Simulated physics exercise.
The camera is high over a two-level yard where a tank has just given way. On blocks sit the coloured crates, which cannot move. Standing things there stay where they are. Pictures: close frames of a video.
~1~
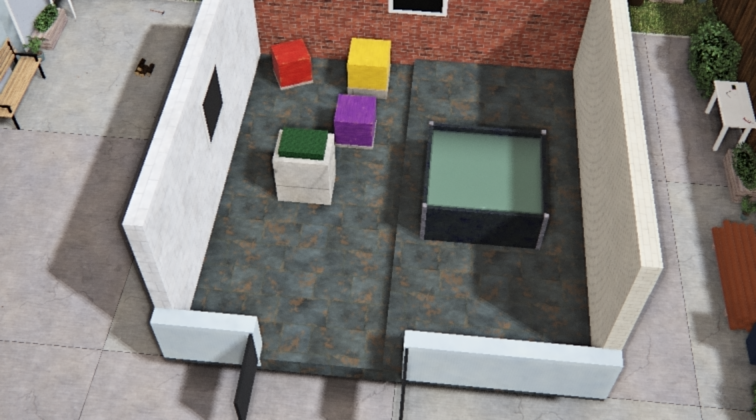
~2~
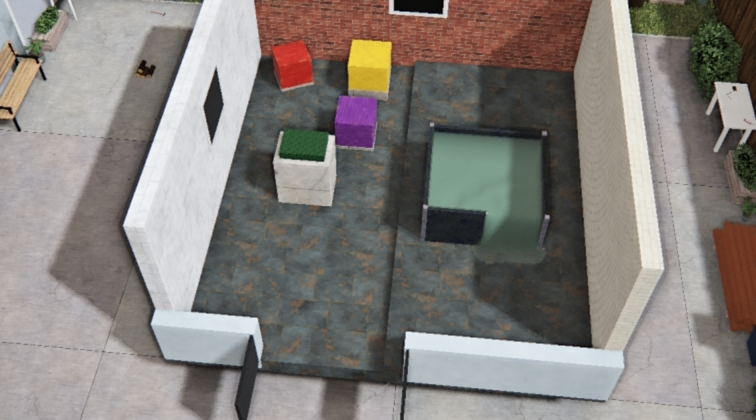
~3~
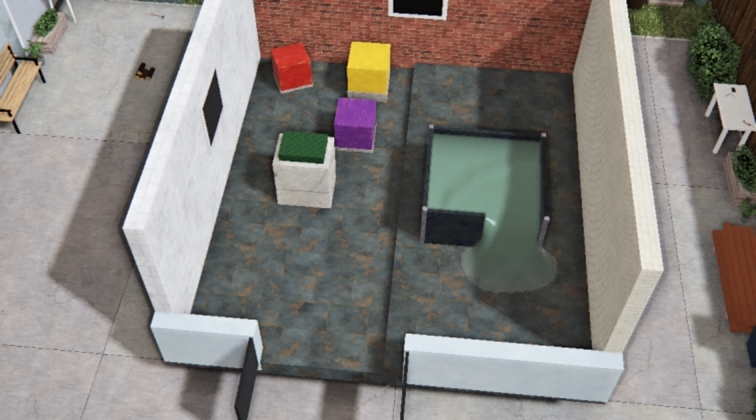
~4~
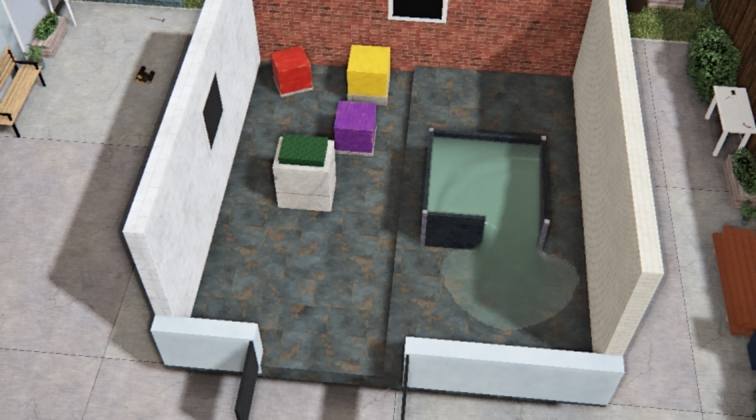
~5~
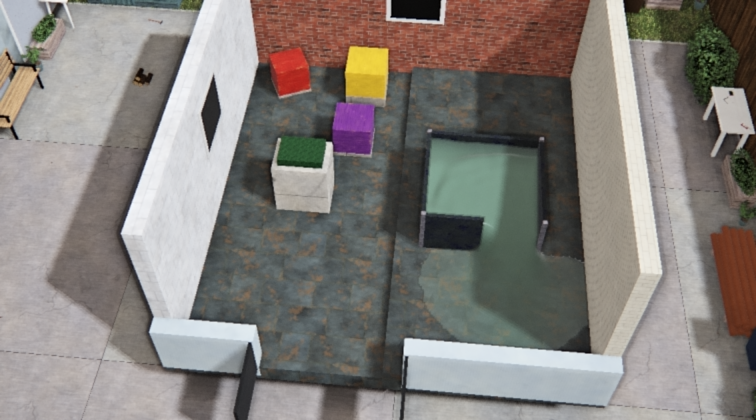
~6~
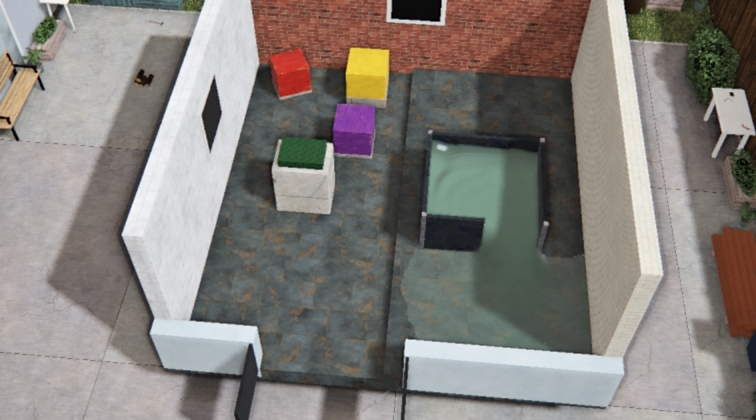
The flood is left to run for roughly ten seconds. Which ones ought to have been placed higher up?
Result: The red crate is going to get water on it; the purple crate is going to get water on it; the yellow crate is going to stay free of water.
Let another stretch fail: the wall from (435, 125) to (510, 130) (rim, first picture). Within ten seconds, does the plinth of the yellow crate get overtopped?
Looking at it, the yellow crate gets overtopped.
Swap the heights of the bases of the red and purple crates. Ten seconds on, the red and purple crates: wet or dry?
Red is reached, purple is reached.
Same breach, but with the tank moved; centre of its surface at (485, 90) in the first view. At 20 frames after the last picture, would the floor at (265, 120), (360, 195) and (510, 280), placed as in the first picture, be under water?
As listed: Free of water, free of water, under water.
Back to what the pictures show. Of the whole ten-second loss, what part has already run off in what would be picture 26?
Estimate: 30 %.
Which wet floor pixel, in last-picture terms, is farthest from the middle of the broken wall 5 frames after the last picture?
The flood front should get to about (348, 360).
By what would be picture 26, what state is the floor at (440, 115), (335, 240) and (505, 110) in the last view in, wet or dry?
Status per point, in sequence: Unwetted, then waterlogged, then unwetted.
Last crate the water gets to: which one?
I'd name the one in yellow.
A moment on, water covers 15 % of the floor; the red crate not reached, the purple crate not reached, the yellow crate not reached.
Next, water covers 25 % of the floor; the red crate not reached, the purple crate not reached, the yellow crate not reached.
Then, water covers 45 % of the floor; the red crate not reached, the purple crate not reached, the yellow crate not reached.
Later, water covers 75 % of the floor; the red crate water round its plinth, the purple crate water round its plinth, the yellow crate not reached.
In the end, water covers 90 % of the floor; the red crate was topped, the purple crate was topped, the yellow crate stayed above the water.
